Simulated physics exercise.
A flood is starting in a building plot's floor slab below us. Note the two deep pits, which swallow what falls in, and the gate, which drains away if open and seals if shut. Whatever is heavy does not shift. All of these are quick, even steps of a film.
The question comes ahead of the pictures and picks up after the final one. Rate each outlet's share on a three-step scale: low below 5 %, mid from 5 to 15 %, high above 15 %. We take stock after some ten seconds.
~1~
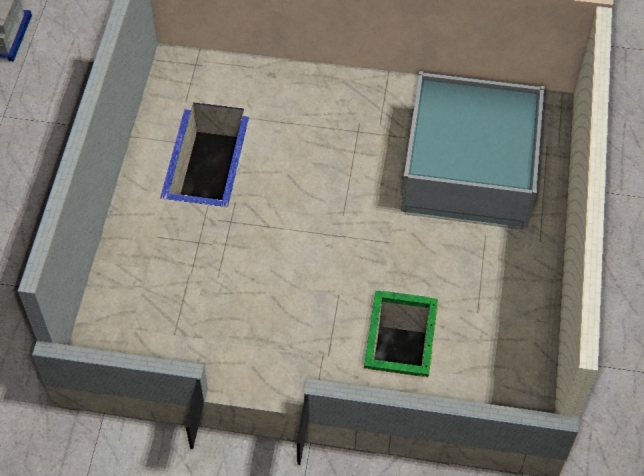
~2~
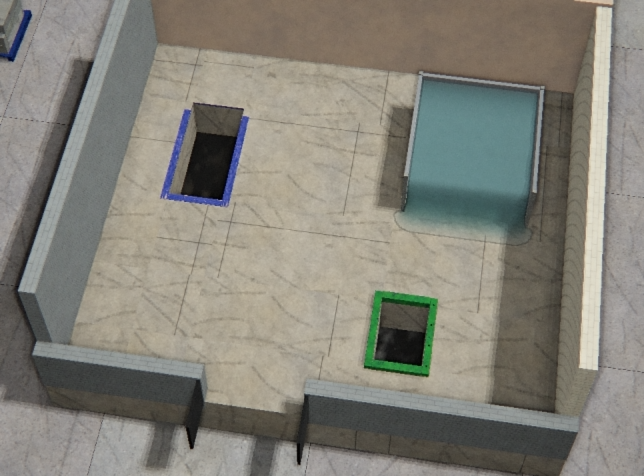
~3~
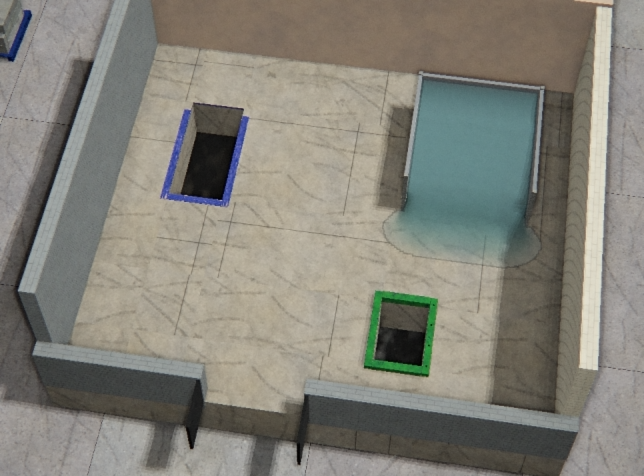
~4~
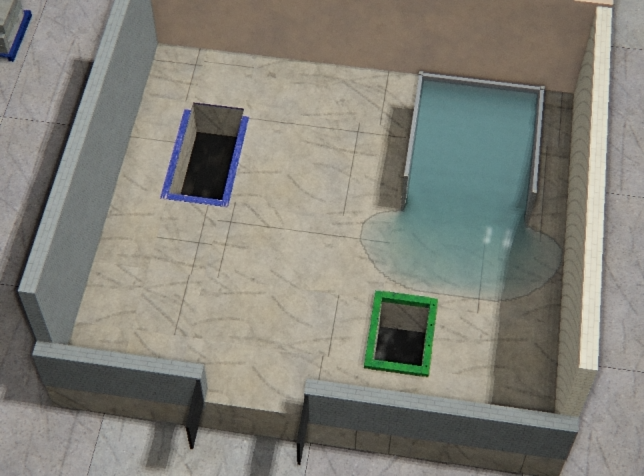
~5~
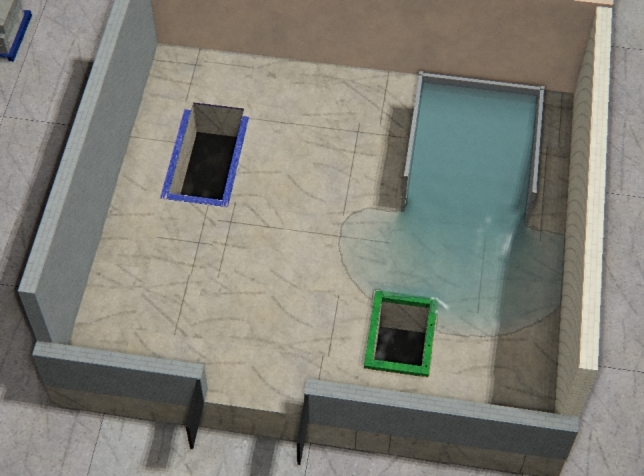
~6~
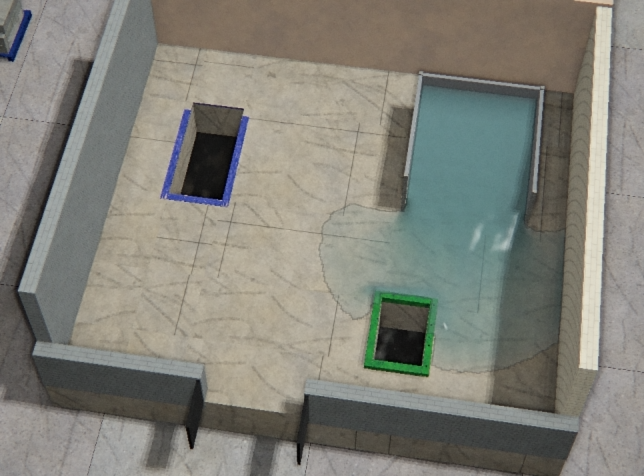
Scale: Gate - mid, green pit - high, blue pit - mid.
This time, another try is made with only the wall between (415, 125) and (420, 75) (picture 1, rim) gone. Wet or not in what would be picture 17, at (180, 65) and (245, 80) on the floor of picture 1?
Submerged, then submerged.
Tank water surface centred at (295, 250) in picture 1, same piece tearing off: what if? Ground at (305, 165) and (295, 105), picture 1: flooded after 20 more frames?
Taking them in order, the first is left untouched and the second is left untouched.
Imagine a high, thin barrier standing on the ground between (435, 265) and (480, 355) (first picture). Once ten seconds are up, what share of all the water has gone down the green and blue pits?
I'd give green roughly 14 % and blue roughly 12 %.
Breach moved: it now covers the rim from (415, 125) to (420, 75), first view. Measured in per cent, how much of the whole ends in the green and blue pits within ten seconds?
Approximately, green takes 0 % and blue takes 50 %.
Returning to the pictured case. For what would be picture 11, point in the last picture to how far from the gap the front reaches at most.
Farthest reach: (265, 384).
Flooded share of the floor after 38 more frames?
It comes out near 70 percent.
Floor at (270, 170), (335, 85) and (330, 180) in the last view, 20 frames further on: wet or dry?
Points in order - 1: Unwetted; 2: Unwetted; 3: Unwetted.
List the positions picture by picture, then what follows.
The first picture shows the water tank at (475, 134) is whole and still.
In the second picture, water pours out at (466, 204) and has run to (399, 217).
In the third picture, the front is at (389, 231), out from the gap at (466, 206).
In the fourth picture, water pours out at (466, 208) and has run to (371, 251).
In the fifth picture, water pours out at (466, 208) and has run to (496, 331).
In the sixth picture, the front is at (481, 367), out from the gap at (465, 209).
A moment on, water covers 30 % of the floor; the gate 0 %, the green pit 6 %, the blue pit 0 %.
Next, water covers 40 % of the floor; the gate 1 %, the green pit 12 %, the blue pit 0 %.
Then, water covers 45 % of the floor; the gate 4 %, the green pit 18 %, the blue pit 0 %.
Later, water covers 70 % of the floor; the gate 6 %, the green pit 22 %, the blue pit 1 %.
In the end, water covers 90 % of the floor; the gate 8 %, the green pit 22 %, the blue pit 9 %.
